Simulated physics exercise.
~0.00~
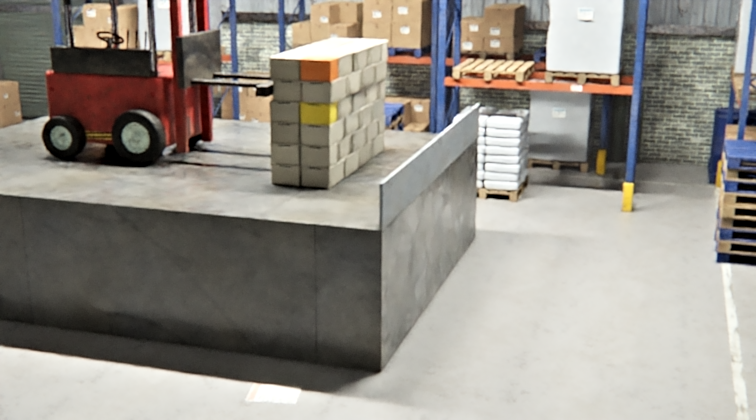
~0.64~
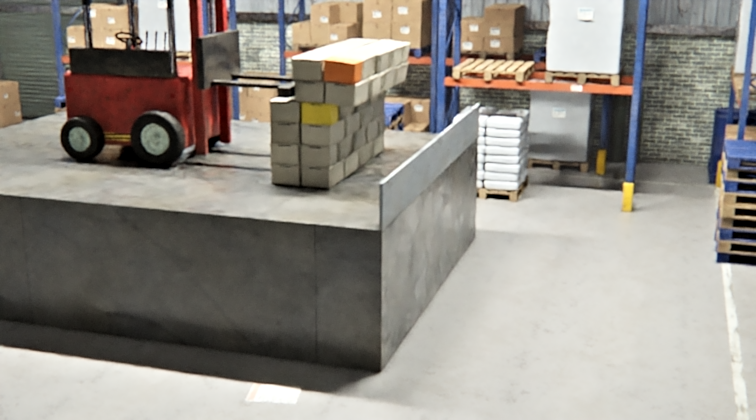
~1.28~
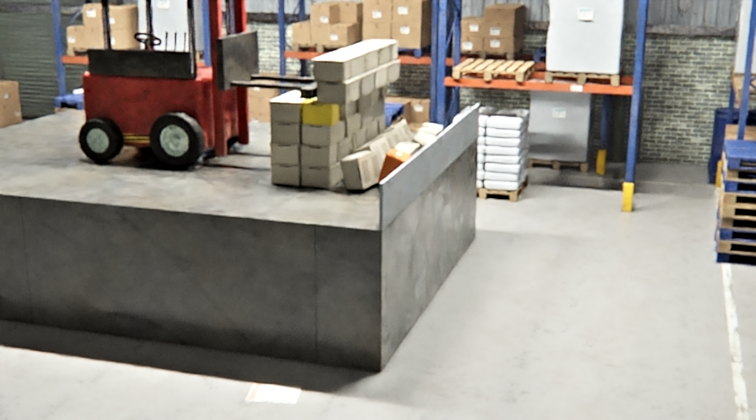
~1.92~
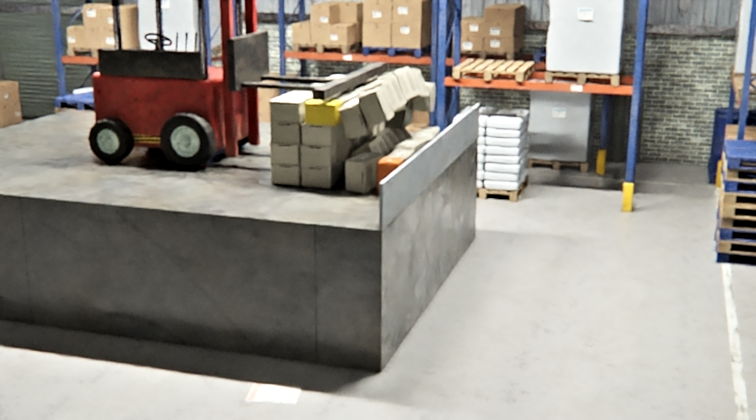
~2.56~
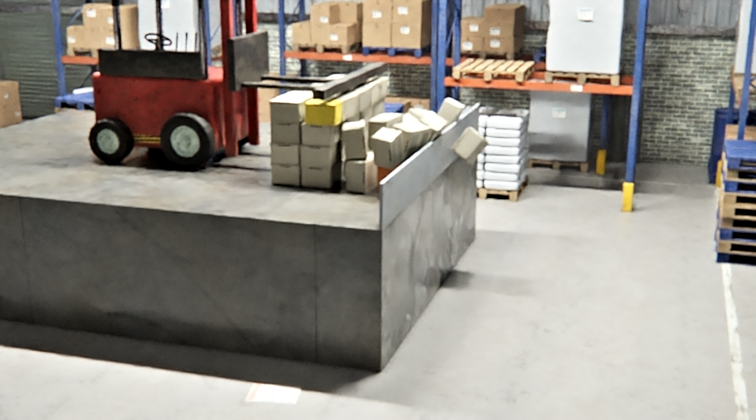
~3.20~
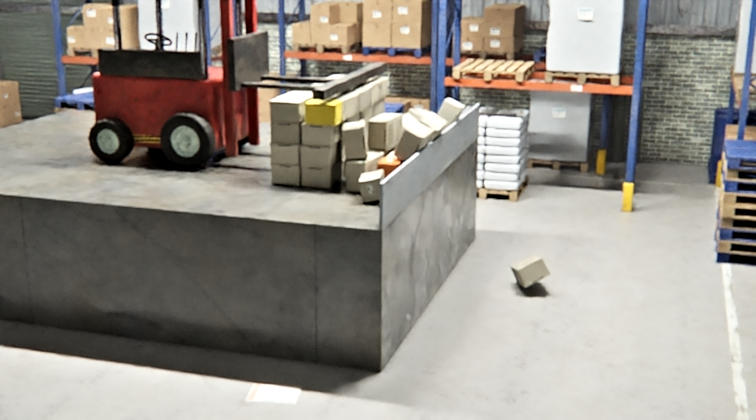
A red lift truck stands at the left on a raised grey dock in a warehouse, seen from a fixed, slightly high view, with racks of cartons behind. Its level beam points right at a brick-like stack of beige totes, one orange and one yellow. The truck rolls right and the beam shoves the upper layers toward the low board along the edge. The orange tote drops behind that board, then the upper totes slump after it as the truck stops. One beige tote tumbles over onto the floor below, while the rest stay heaped on the dock.
